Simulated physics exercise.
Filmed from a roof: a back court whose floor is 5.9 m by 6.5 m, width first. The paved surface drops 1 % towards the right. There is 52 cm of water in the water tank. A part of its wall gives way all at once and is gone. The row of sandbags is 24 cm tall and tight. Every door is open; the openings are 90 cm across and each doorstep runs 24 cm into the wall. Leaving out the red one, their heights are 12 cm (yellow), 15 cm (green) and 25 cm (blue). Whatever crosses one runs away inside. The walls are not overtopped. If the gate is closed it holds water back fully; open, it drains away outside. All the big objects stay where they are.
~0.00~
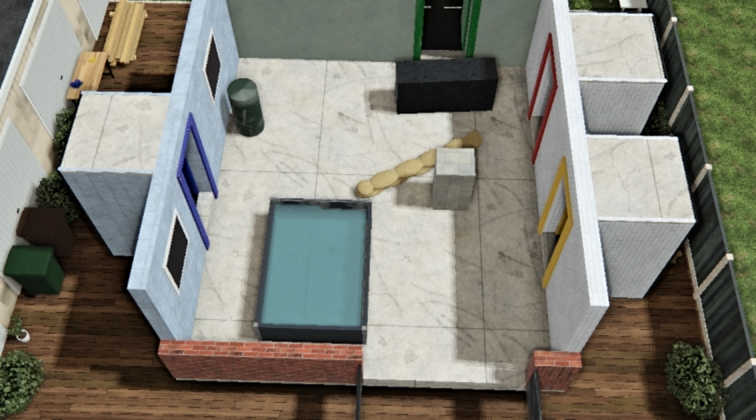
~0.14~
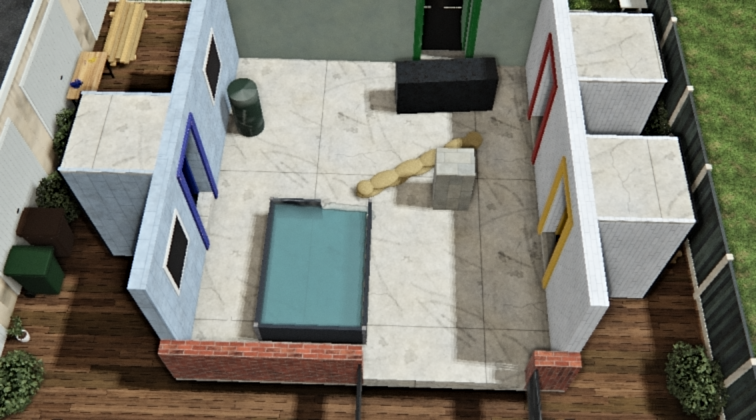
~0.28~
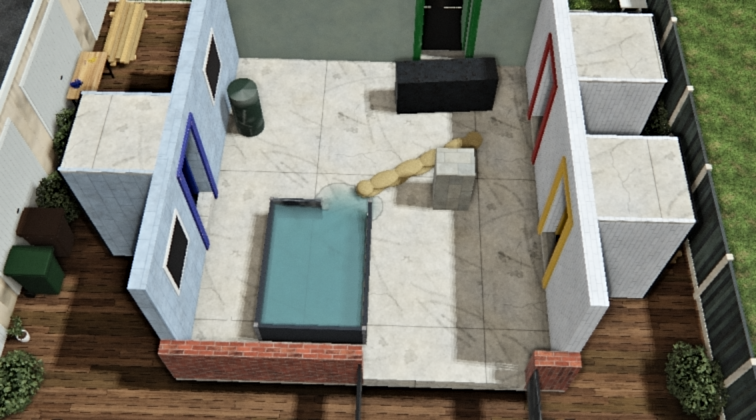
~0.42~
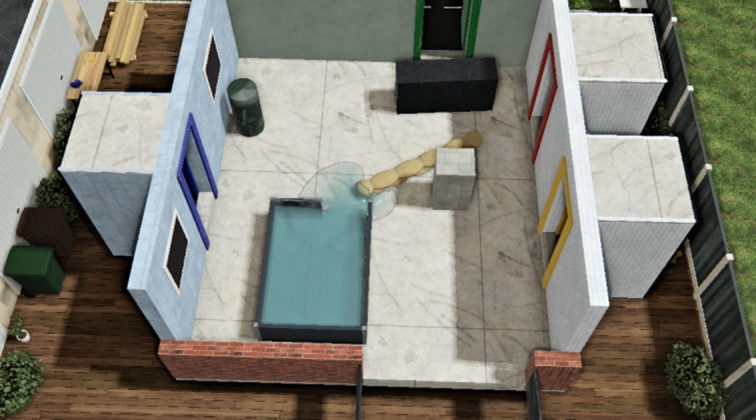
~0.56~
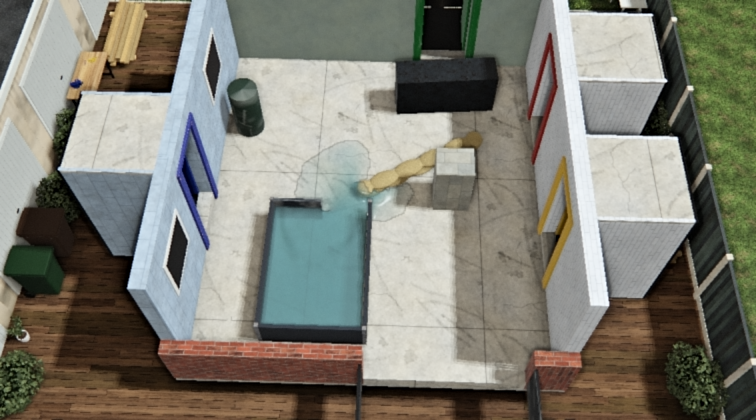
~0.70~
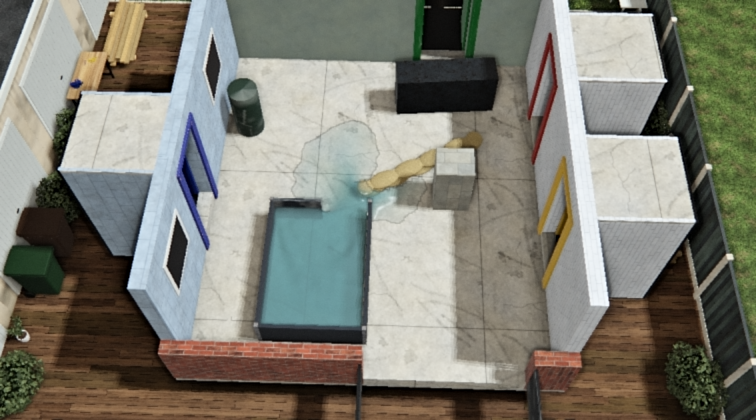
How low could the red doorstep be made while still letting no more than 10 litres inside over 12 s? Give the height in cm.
Some 5.5 cm above the ground.
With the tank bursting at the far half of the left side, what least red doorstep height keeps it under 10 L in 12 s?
About 7.0 cm.
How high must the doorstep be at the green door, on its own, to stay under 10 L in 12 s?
About 5.0 cm at green.
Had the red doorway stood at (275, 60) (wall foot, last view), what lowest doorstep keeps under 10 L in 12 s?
About 13.0 cm.
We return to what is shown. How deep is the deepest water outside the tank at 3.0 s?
About 28 cm.
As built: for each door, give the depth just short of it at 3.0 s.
Depths in cm: Yellow 2, red 5, green 3, blue 0.
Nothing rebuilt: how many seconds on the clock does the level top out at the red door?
At about 8.0 s.
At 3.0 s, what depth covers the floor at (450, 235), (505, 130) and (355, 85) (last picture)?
Roughly 2, 0 and 3 cm, in turn.
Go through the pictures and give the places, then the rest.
In the first frame, the water tank at (316, 263) is whole and still, 52 cm deep; the red door at (541, 106) is dry.
In the second frame, water pours out on the far side and has run 0.3 m, to a hidden place; about 6 cm deep outside, 52 cm at the back.
In the third frame, the gap is on the far side, the front 0.7 m out at (332, 188); the back of the water tank holds 52 cm.
In the fourth frame, the gap is on the far side, the front 1.2 m out at (340, 167); the back of the water tank holds 52 cm.
In the fifth frame, the gap is on the far side, the front 1.6 m out at (341, 146); the back of the water tank holds 52 cm.
In the sixth frame, water pours out on the far side and has run 2.1 m, to (346, 126); about 4 cm deep outside, 52 cm at the back; the red door at (541, 106), 4.0 m from the gap, is still 2.5 m from the nearest water.
After 1.4 s water covers 20 % of the floor, deepest (37 cm) near (364, 203); it has not reached the red door.
After 3.0 s water covers 50 % of the floor, deepest (28 cm) near (364, 203); 5 cm at the red door, 0 litres in over its 15 cm doorstep.
After 12.0 s water covers 90 % of the floor, deepest (10 cm) near (520, 73); 6 cm at the red door, 0 litres in over its 15 cm doorstep.
At the red door as built, the water arrived by 2.6 s and peaked near 9 cm at 8.2 s.
Run again over the same 12 s with other heights there, 15 litres in over 5 cm, 5 litres over 6.5 cm. The limit of 10 litres is kept from about 5.5 cm up.
